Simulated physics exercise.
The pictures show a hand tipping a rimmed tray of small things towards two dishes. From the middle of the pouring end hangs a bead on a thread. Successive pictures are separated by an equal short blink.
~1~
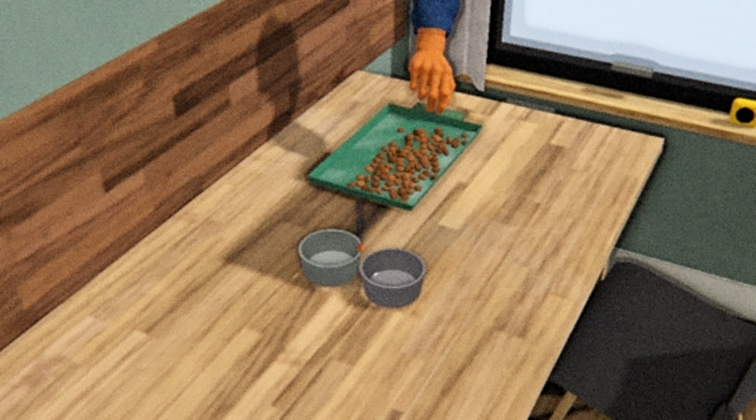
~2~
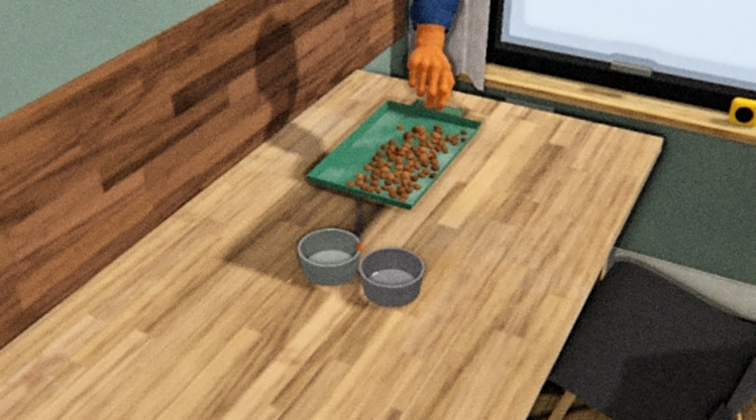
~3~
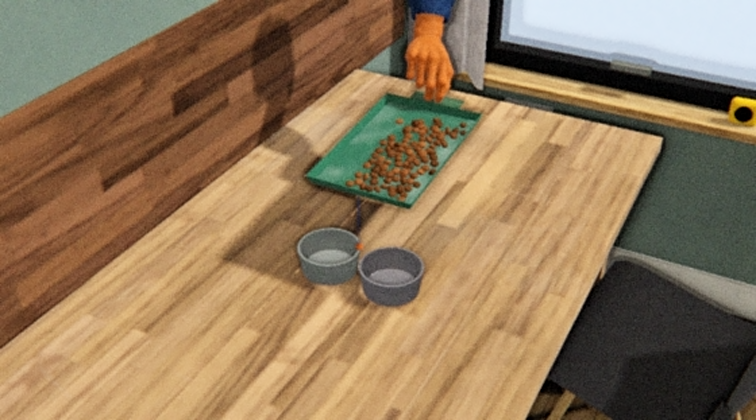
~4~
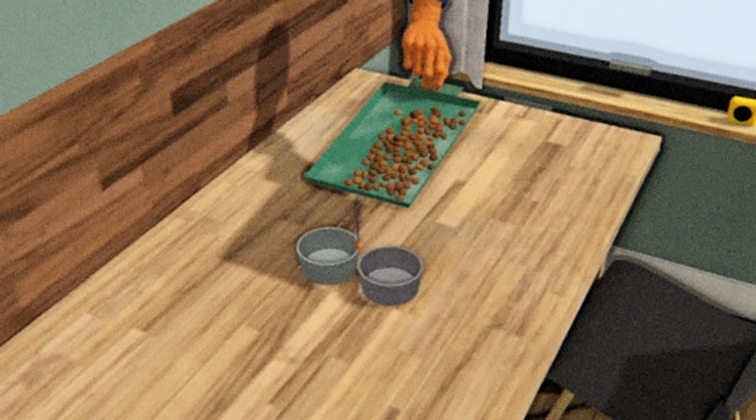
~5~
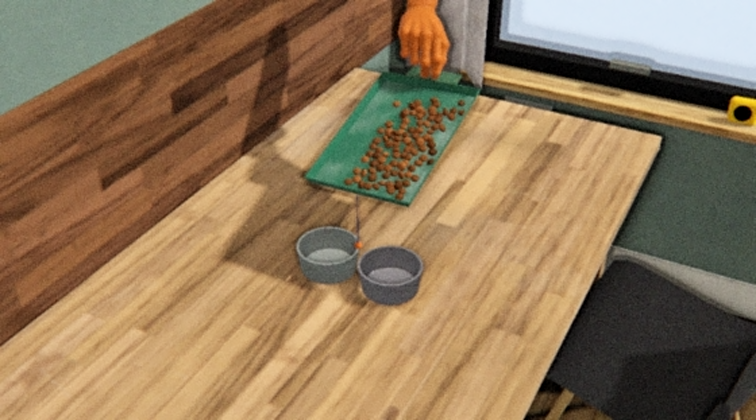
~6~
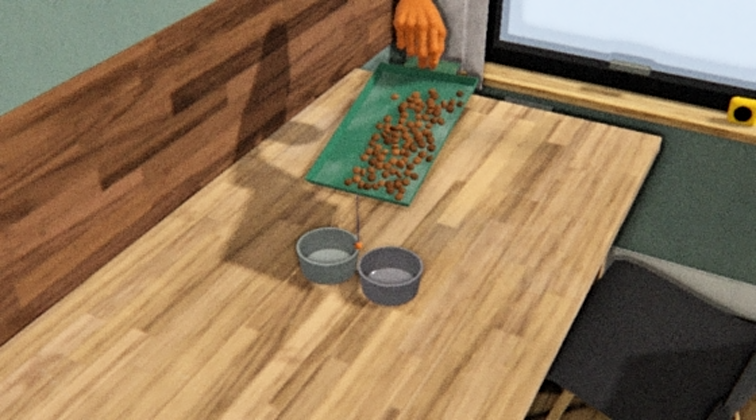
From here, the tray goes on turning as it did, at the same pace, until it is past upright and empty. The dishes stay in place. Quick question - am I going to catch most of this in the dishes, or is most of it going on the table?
The amount caught is going to be smaller than the amount missed.
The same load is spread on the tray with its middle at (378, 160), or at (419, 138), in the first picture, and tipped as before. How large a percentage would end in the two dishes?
Close to 40 per cent, followed by close to 20 per cent.
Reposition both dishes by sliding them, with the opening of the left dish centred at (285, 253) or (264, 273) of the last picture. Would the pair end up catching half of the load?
First over half, then the smaller part.
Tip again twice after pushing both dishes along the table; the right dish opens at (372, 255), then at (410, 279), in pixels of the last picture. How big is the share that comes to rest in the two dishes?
Approximately 10 percent, followed by approximately 40 percent.
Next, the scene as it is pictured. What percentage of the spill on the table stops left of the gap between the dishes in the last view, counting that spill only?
I'd put it at close to 80 per cent.
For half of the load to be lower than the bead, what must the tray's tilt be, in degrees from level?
Roughly 80 degrees.
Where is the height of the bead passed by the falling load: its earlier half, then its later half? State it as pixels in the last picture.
The first part passes (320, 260); everything after passes (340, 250).
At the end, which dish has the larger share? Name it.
The one to the left is fuller.
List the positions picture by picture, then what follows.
The first frame shows corners of the pouring end near (313, 175) and (411, 203), level; middle of the load near (414, 163), bits of dog kibble; left dish near (315, 273); right dish near (378, 294); bead on its thread near (360, 248).
The second frame shows corners of the pouring end near (312, 174) and (410, 202), level; middle of the load near (414, 161).
The third frame shows corners of the pouring end near (311, 174) and (409, 201), tipped barely, lowest at the left corner; middle of the load near (413, 157).
The fourth frame shows corners of the pouring end near (310, 175) and (408, 200), tipped a little, lowest at the left corner; middle of the load near (412, 151).
The fifth frame shows corners of the pouring end near (309, 175) and (407, 200), tipped a little, lowest at the left corner; middle of the load near (411, 145).
The sixth frame shows corners of the pouring end near (309, 177) and (407, 200), tipped clearly, lowest at the left corner; middle of the load near (410, 141); left dish near (313, 271); right dish near (376, 292).
Shortly afterwards, tray tipped steeply; near two thirds on the tray; only a few in the left dish; near a quarter in the air.
Next, tray tipped past a quarter turn; only a few on the tray; a little in the right dish; near a quarter in the left dish; near two thirds outside both; a little in the air.
Some moments later, tray tipped past a quarter turn; a little in the right dish; near a quarter in the left dish; near two thirds outside both.
In the end, tray tipped past a quarter turn; a little in the right dish; near a quarter in the left dish; near two thirds outside both.
